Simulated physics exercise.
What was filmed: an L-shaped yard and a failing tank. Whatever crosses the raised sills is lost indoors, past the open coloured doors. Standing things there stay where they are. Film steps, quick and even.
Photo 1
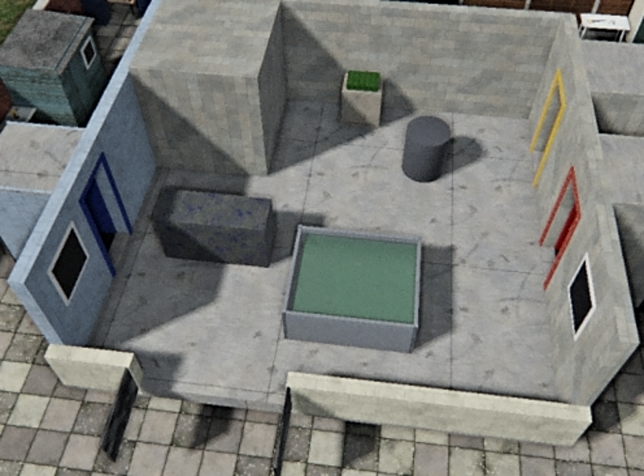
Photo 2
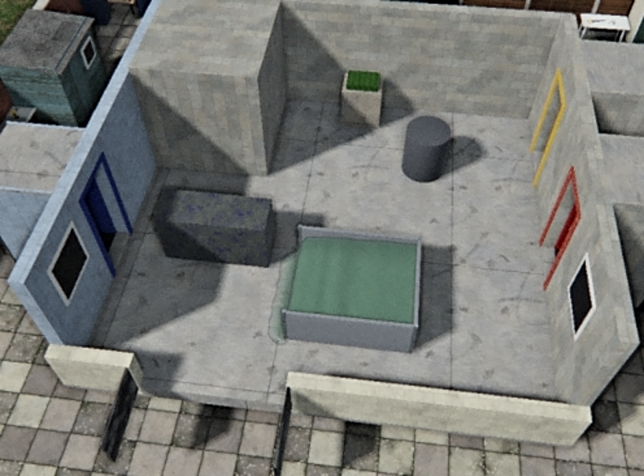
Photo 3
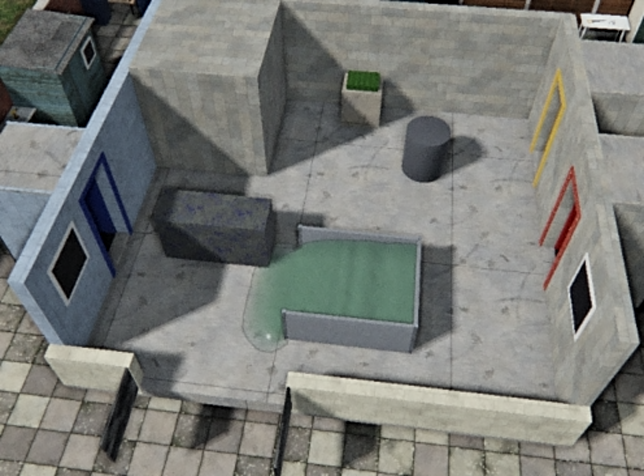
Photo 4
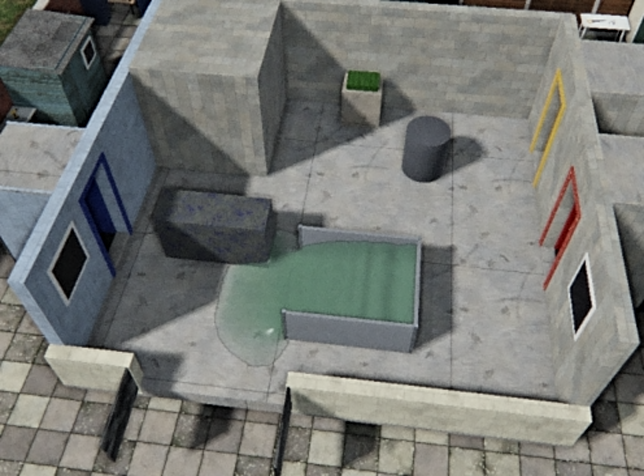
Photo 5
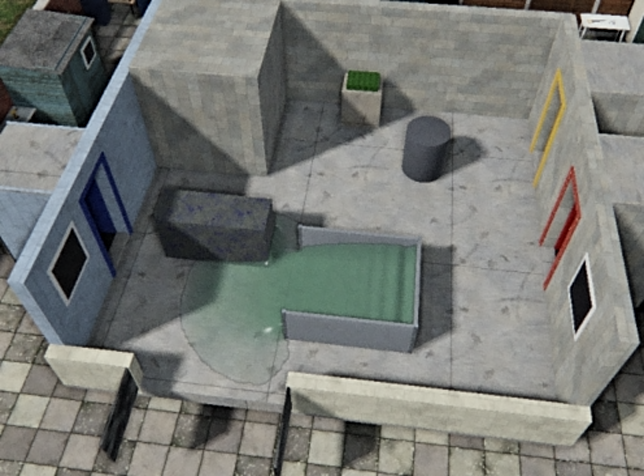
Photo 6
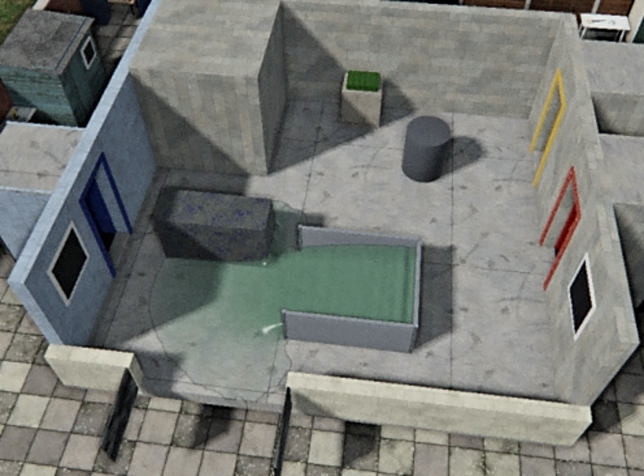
At first, a rectangular grey tank of green water sits whole and still in a walled yard. Its left side opens and water pours out onto the paving, spreading left in a widening, rounded sheet that passes the dark block and reaches toward the blue-framed doorway and the front opening.
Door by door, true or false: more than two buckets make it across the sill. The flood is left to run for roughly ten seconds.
Yellow door: False; blue door: True; red door: False.
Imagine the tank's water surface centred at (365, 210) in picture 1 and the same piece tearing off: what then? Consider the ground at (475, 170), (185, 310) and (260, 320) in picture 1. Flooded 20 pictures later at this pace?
Bone-dry, soaked, soaked.
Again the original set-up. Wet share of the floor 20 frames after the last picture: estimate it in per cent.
My estimate is close to 45 per cent.
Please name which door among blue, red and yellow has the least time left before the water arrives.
The blue one.
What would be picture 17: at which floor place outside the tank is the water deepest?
I would point to (83, 356).
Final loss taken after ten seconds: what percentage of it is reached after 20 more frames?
Estimated share: Close to 45 %.
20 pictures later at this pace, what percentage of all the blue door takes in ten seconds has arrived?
It should be near 85 percent of the ten-second total.
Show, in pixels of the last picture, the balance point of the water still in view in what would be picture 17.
That comes out near (248, 292).
A moment on, water covers 30 % of the floor; the yellow door not reached, the blue door over two buckets in, the red door not reached.
Next, water covers 40 % of the floor; the yellow door not reached, the blue door far over two buckets in, the red door not reached.
Then, water covers 45 % of the floor; the yellow door not reached, the blue door far over two buckets in, the red door not reached.
Later, water covers 55 % of the floor; the yellow door not reached, the blue door far over two buckets in, the red door not reached.
In the end, water covers 85 % of the floor; the yellow door wet at the sill, nothing in, the blue door far over two buckets in, the red door under two buckets in.
